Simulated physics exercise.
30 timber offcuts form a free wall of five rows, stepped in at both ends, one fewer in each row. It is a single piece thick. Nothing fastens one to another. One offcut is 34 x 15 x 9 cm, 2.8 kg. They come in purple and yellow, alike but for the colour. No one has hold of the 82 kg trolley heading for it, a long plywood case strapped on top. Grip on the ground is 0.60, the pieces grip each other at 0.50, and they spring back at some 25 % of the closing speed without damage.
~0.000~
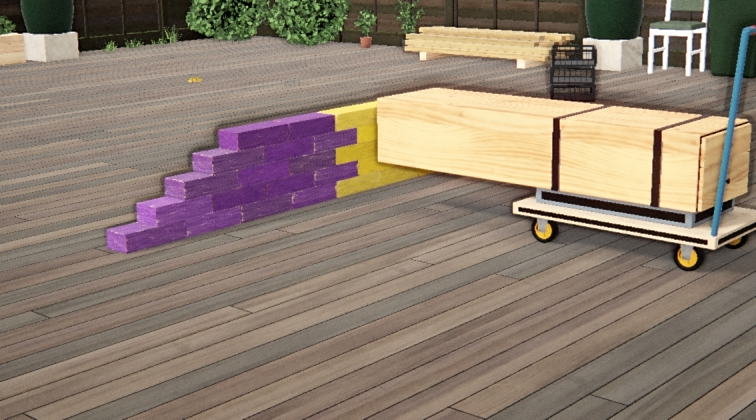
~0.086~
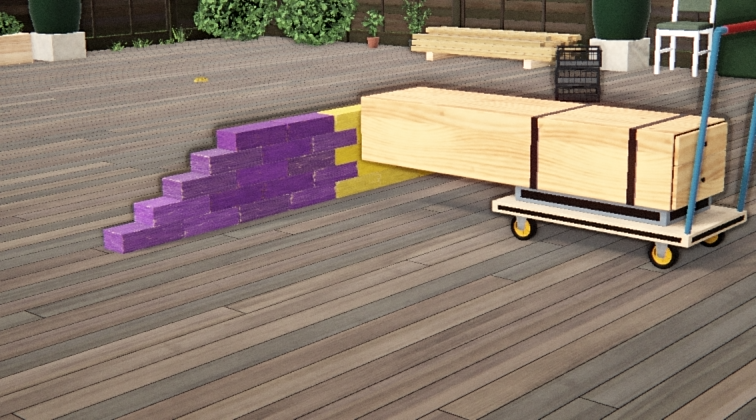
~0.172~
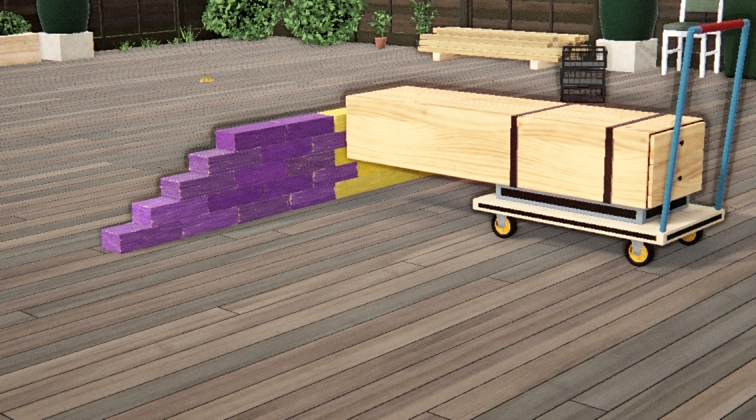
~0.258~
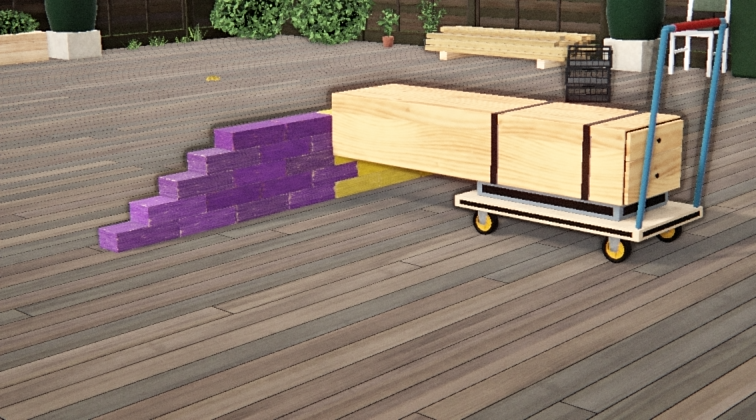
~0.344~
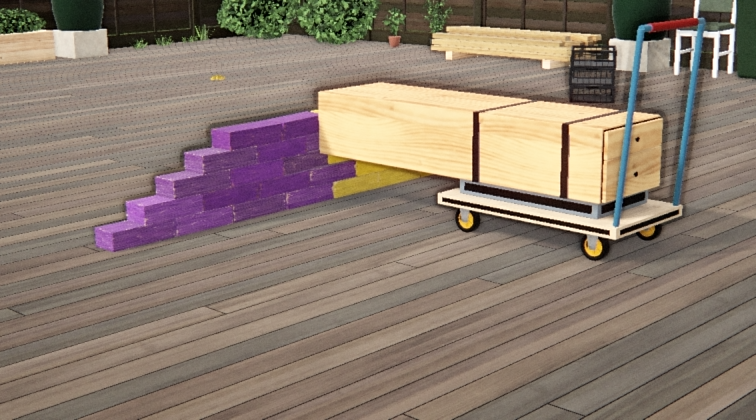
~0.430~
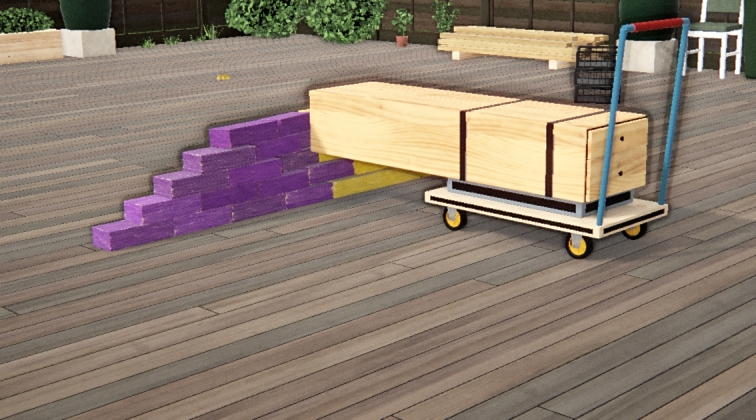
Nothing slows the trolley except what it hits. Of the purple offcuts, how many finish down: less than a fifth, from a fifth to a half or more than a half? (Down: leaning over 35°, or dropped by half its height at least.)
It comes to between a fifth and a half.
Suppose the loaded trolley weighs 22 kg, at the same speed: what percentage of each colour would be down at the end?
In that case yellow 0, purple 0 per cent.
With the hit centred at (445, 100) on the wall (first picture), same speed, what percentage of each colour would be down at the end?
Then yellow 30, purple 0 per cent.
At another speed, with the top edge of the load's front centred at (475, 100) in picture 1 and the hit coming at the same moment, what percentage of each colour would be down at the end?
Then yellow 50, purple 40 per cent.
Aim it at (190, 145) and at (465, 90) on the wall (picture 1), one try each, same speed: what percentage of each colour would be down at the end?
Yellow 0 then 0, purple 20 then 0 per cent.
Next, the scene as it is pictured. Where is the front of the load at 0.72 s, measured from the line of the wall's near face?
About 30 cm past it.
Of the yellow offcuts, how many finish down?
Ending so: Yellow 7.
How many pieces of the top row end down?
4 of them.
After 0.54 s, load 17 cm past the wall's line, still rolling; none of the 16 purple offcuts down (0 of 30 in all colours); top purple offcut leaning 21°; top yellow offcut leaning 19°, 38 mm lower.
After 0.72 s, load 29 cm past the wall's line, still rolling; 6 of the 16 purple offcuts down (13 of 30 in all colours); top purple offcut leaning 59°, 18 cm lower; top yellow offcut leaning 58°, 27 cm lower.
After 0.96 s, load 43 cm past the wall's line, still rolling; 6 of the 16 purple offcuts down (13 of 30 in all colours); top purple offcut upside down; top yellow offcut upside down.
At rest (1.9 s), load 89 cm past the wall's line, still rolling; 6 of the 16 purple offcuts down (13 of 30 in all colours); top purple offcut upside down; top yellow offcut upside down. That is 38 per cent. As the last picture would show them, middles, top purple offcut near (187, 184), top yellow offcut near (276, 160).
